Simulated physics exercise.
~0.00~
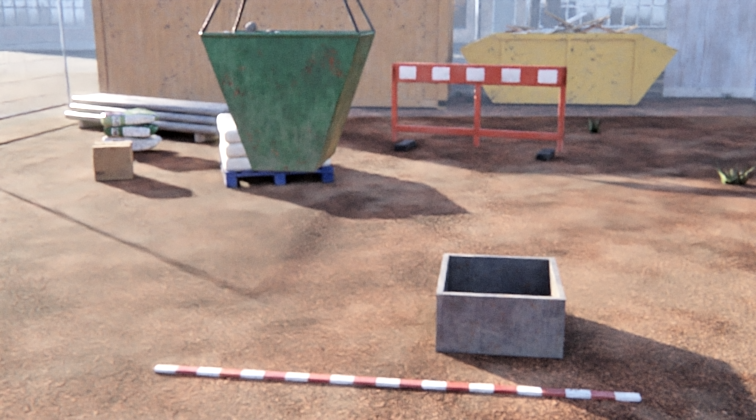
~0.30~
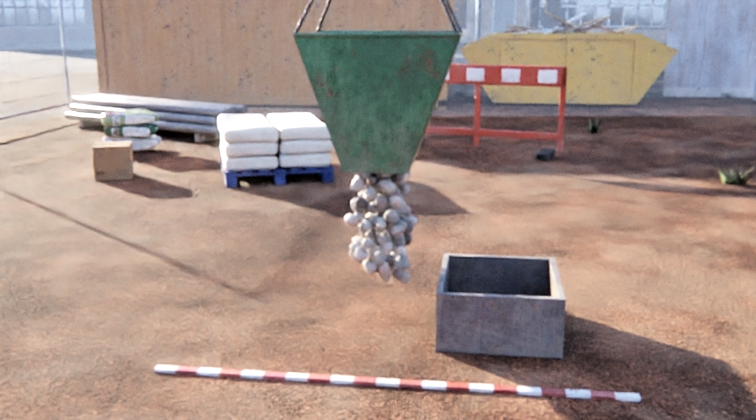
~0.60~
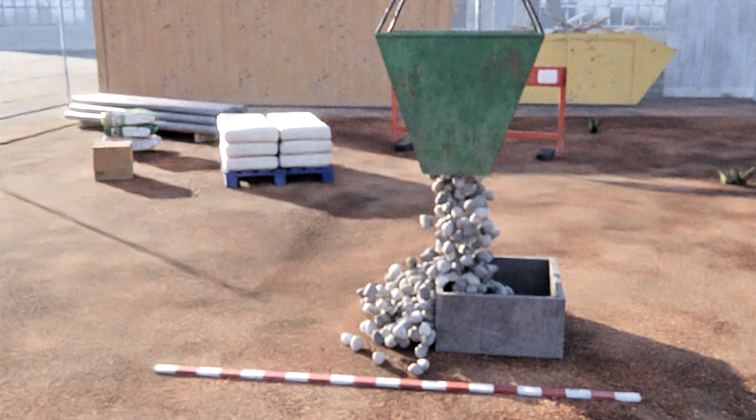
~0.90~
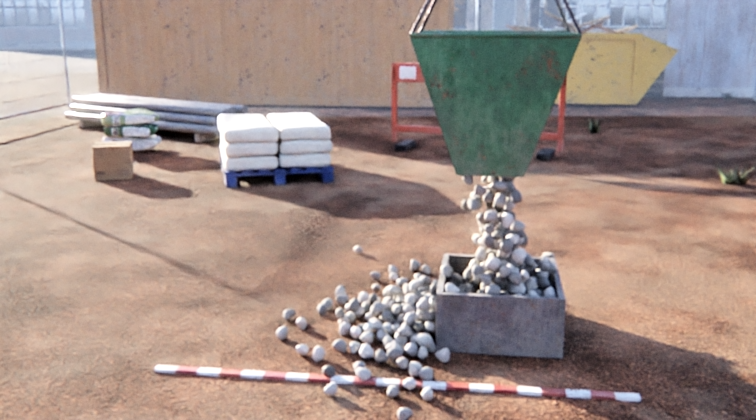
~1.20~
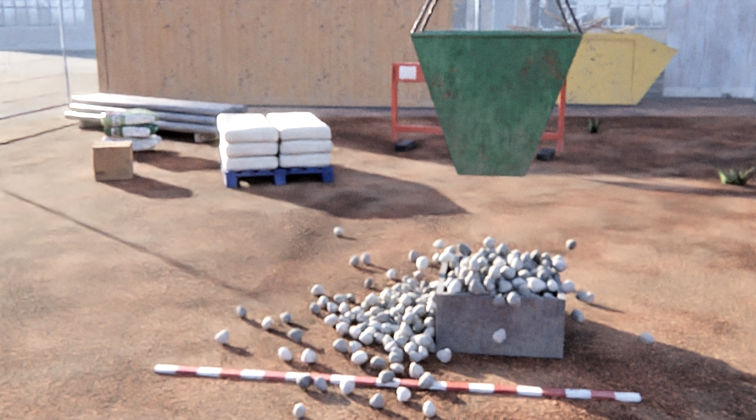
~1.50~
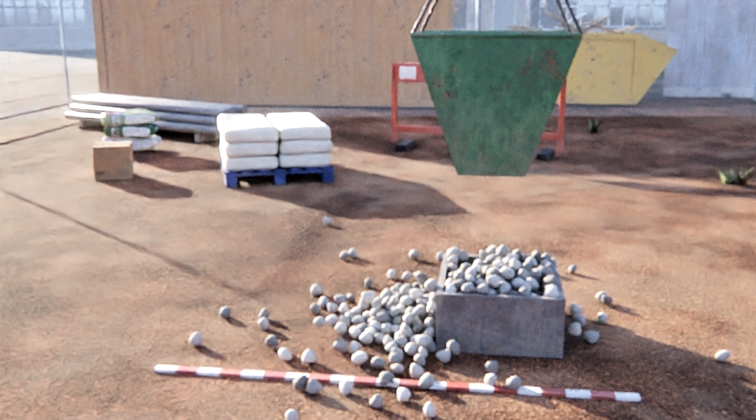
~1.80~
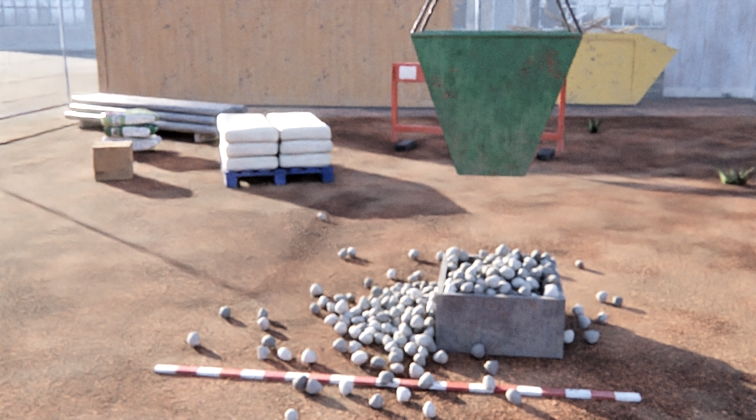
On a building site, a moving green skip drops cobbles into and around a bin.
